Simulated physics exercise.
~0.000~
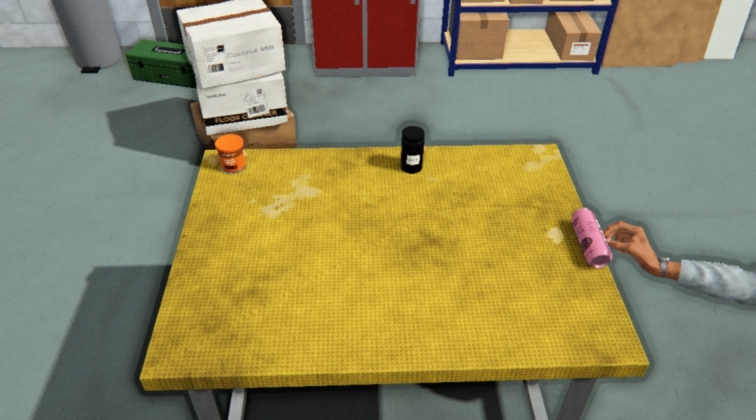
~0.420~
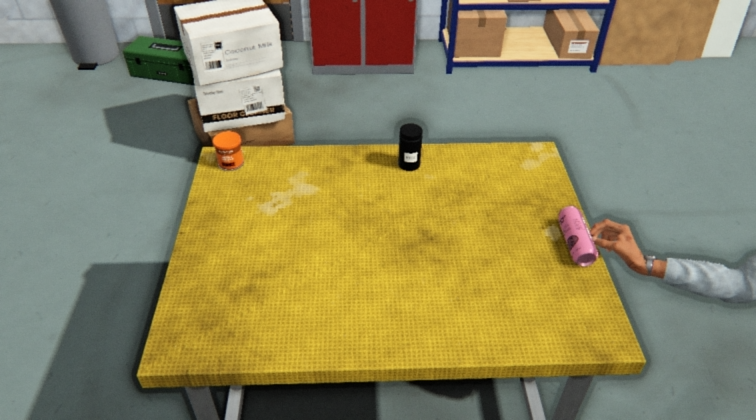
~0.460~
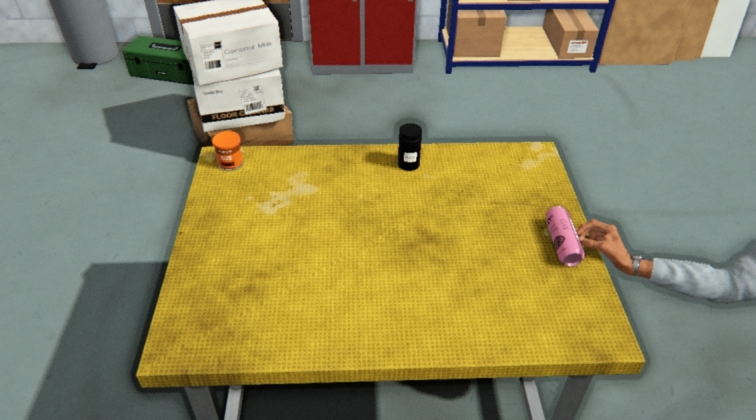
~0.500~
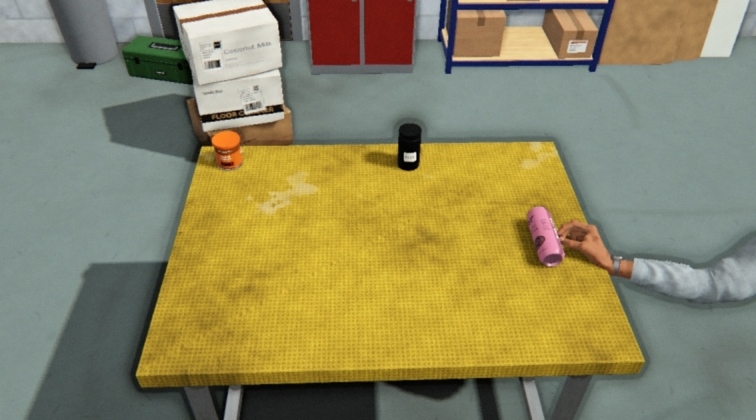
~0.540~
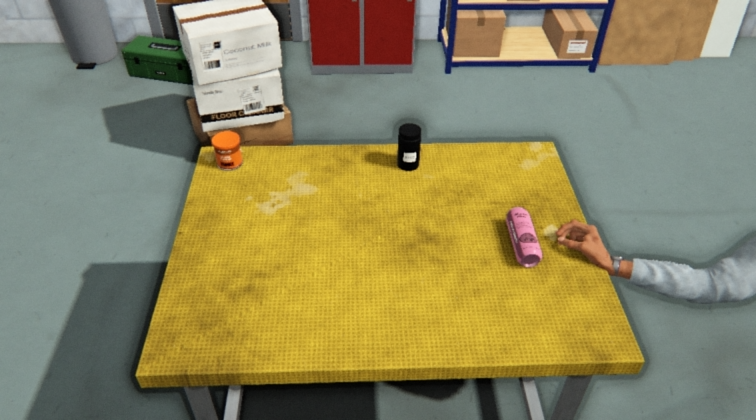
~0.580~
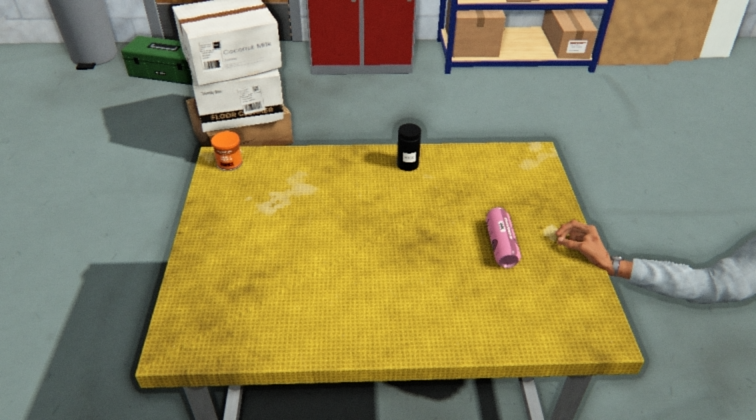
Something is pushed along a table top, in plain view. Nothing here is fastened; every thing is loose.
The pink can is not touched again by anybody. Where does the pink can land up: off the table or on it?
Off the table.
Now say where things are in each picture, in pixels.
Under the hand; pink can (591, 238), in the first frame.
Under the hand; pink can (577, 236), in the second frame.
Under the hand; pink can (564, 236), in the third frame.
Pink can (545, 236), in the fourth frame.
Pink can (523, 237) rolled about its own width, in the fifth frame.
Pink can (502, 237) rolled well along, in the sixth frame.
After 0.98 s, pink can rolled well along near (309, 241).
After 1.48 s, pink can now off the table.
By the end (1.9 s), off the table, pink can.
